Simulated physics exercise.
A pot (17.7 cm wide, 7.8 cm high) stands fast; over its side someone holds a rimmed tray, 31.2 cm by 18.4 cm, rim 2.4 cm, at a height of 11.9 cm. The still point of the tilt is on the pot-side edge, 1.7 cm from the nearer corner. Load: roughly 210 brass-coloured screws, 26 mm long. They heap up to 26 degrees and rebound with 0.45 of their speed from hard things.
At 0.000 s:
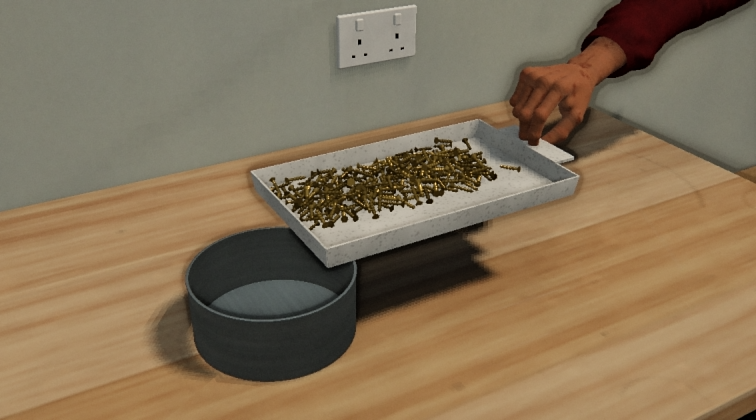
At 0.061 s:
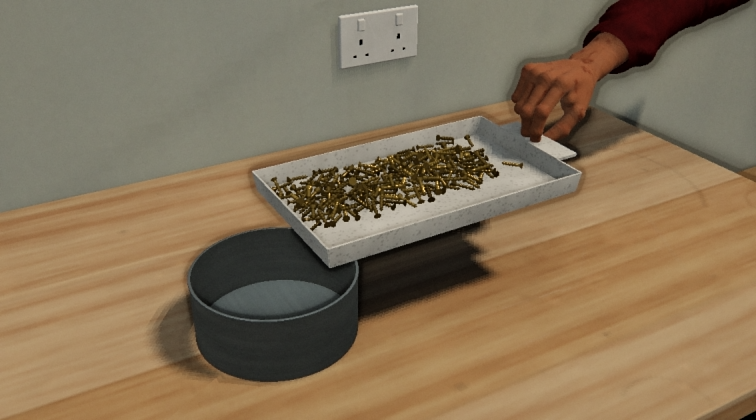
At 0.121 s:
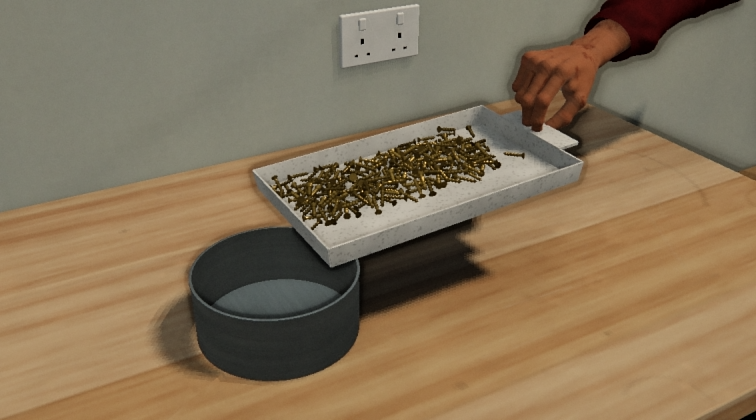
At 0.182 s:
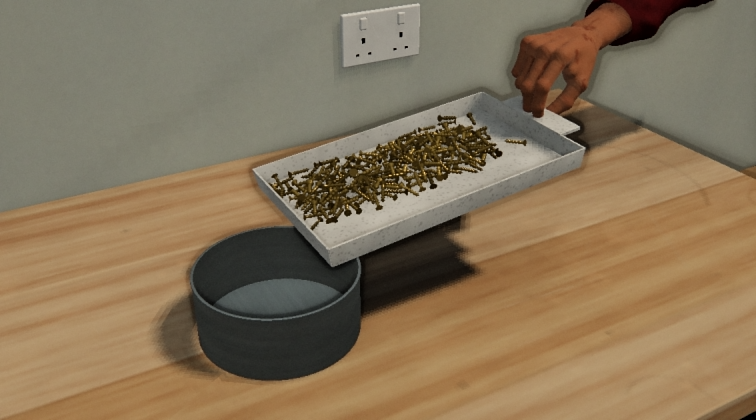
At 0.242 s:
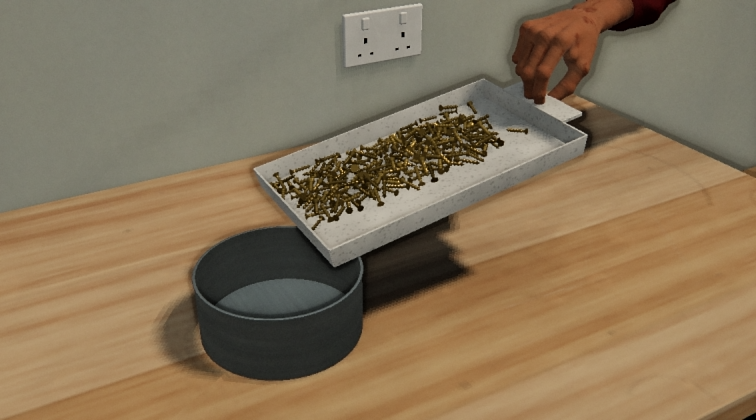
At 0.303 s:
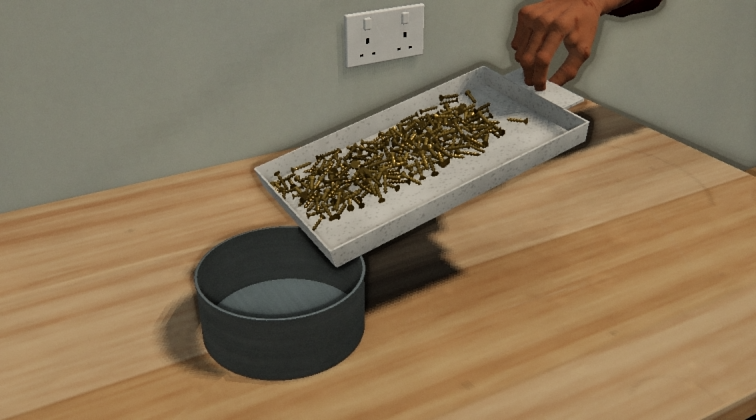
Shallow tray of brass-coloured screws tilting gradually as a hand raises its right end, its left edge above a dark round pot.
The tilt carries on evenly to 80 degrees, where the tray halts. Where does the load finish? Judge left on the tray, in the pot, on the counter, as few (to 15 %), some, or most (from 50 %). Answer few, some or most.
Left on the tray: Some; in the pot: Most; on the counter: Few.
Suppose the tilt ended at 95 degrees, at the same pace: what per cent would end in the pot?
It would be near 95 per cent.
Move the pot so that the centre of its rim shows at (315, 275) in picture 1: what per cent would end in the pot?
About 45 per cent.
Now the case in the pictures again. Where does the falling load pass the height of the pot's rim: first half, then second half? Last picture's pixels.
At about (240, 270), then at (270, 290).
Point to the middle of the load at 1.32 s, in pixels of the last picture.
At about (292, 197).
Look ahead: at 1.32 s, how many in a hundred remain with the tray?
Roughly 95 per cent.
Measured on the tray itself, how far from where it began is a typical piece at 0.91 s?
Roughly 10 cm.
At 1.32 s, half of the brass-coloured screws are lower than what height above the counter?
Roughly 16 cm.
After 0.91 s, tilt 44 degrees; the tray holds 100 %, the pot 0 %.
After 1.32 s, tilt 65 degrees; the tray holds 95 %, the pot 5 %.
After 1.81 s, tilt 80 degrees; the tray holds 55 %, the pot 35 %.
In the end, at 2.7 s, tray 30 %, pot 65 %, counter 5 %.
